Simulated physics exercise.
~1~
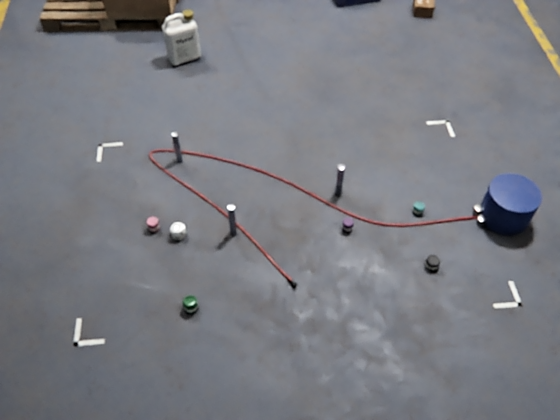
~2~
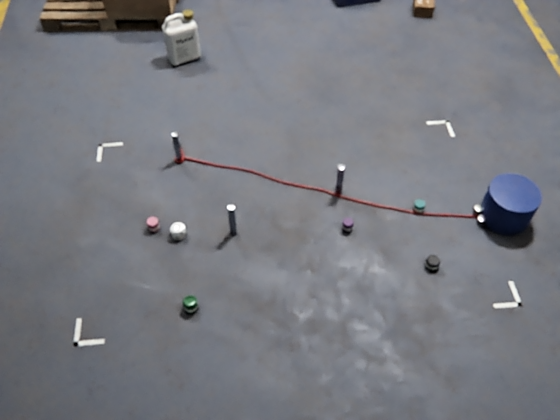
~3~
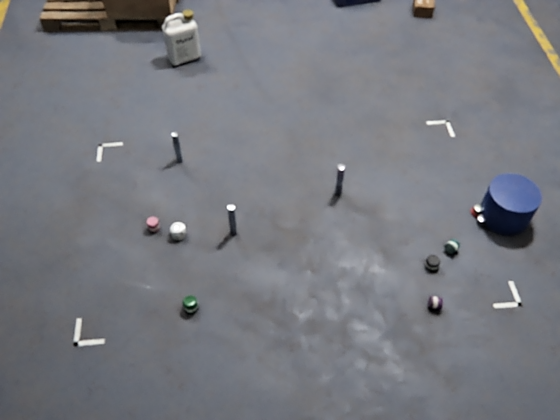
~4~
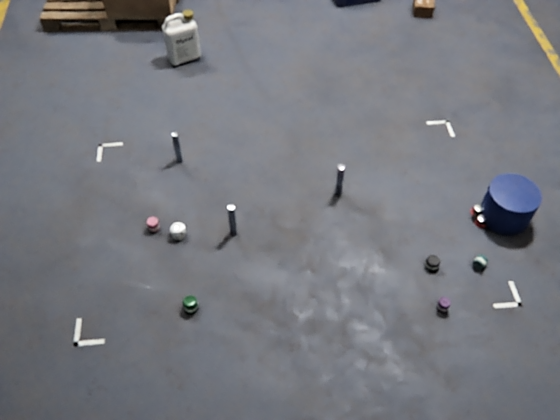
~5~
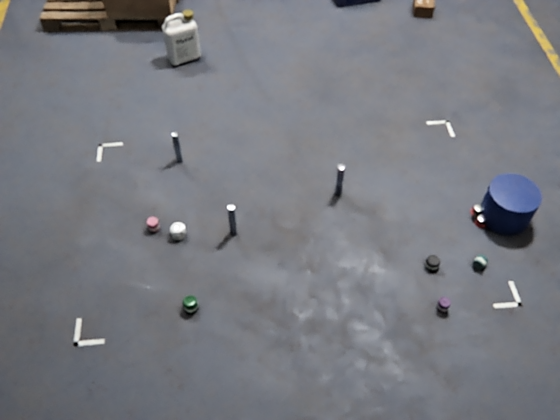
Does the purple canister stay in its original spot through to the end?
No, the purple canister does not stay in its spot. It ends up farther to the right and closer to the viewer, below the black tin.
